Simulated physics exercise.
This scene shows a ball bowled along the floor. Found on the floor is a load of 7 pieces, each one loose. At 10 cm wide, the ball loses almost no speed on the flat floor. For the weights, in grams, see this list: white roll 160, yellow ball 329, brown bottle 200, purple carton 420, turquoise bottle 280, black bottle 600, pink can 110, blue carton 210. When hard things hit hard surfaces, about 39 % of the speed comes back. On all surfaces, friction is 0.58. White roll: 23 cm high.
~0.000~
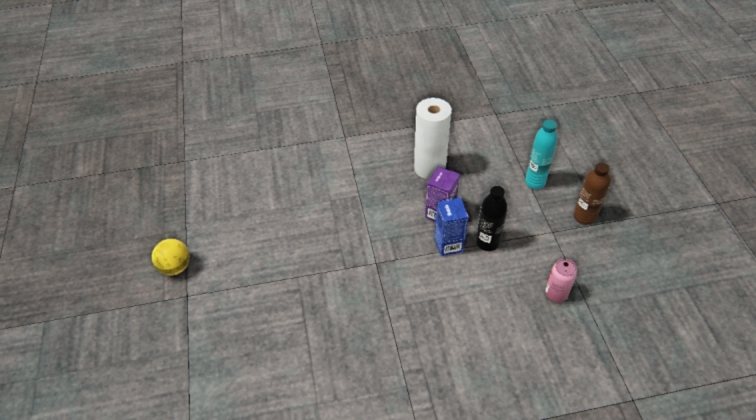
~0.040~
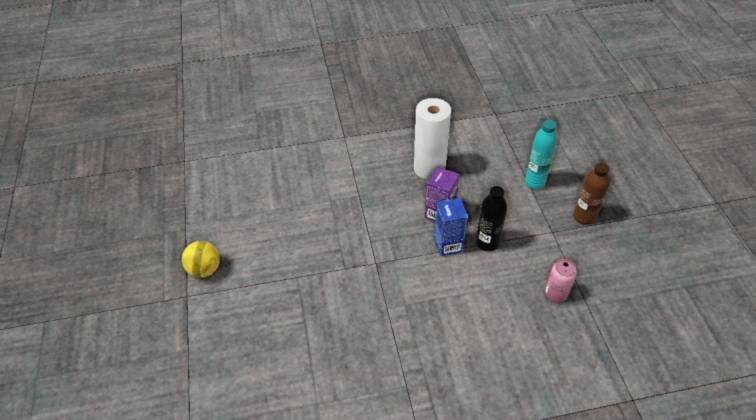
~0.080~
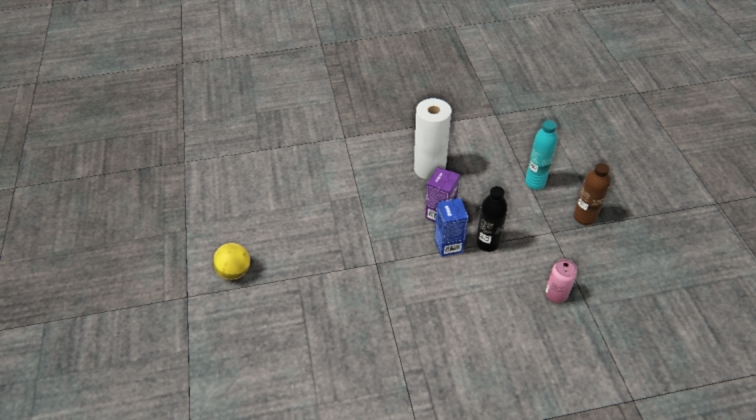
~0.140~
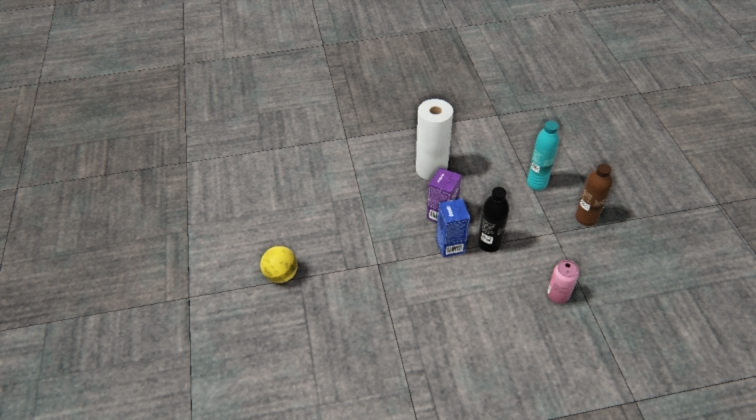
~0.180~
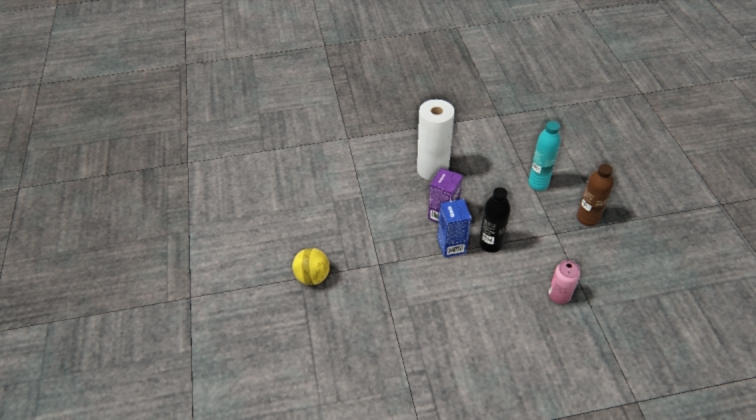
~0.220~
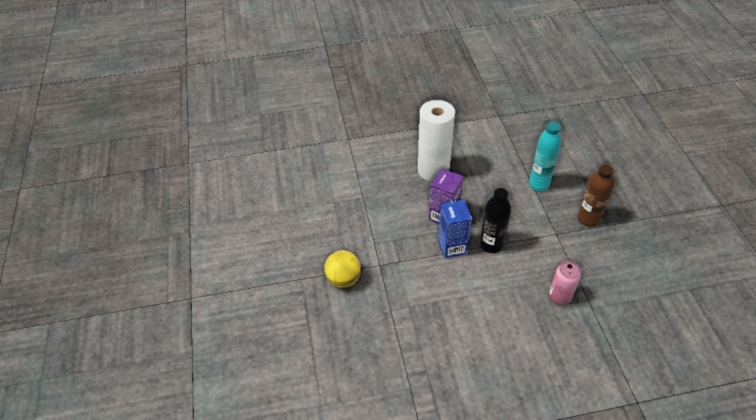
A floor of grey, streaked carpet tiles is seen from above at an angle. A white paper roll stands behind a purple carton and a blue carton right of centre, with black, turquoise and brown bottles and a pink can beside them, and a yellow ball lies to the left. The ball rolls steadily rightward toward the group, while the standing objects stay still.
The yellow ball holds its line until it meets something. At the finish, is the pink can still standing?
No.
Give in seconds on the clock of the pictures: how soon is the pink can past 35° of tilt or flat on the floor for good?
It happens near 0.6 s.
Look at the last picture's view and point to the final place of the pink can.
It winds up close to (726, 340).
After 0.62 s, ball 110 cm along; yellow ball near (601, 277); pink can 60° off upright near (669, 308).
After 1.32 s, ball 183 cm along; pink can on its side near (725, 336).
After 2.02 s, pink can on its side near (726, 339).
In the end (2.5 s), toppled on the floor, pink can; the other 6 under 8 cm from the start. At the end, from the last picture's camera, pink can near (726, 340).
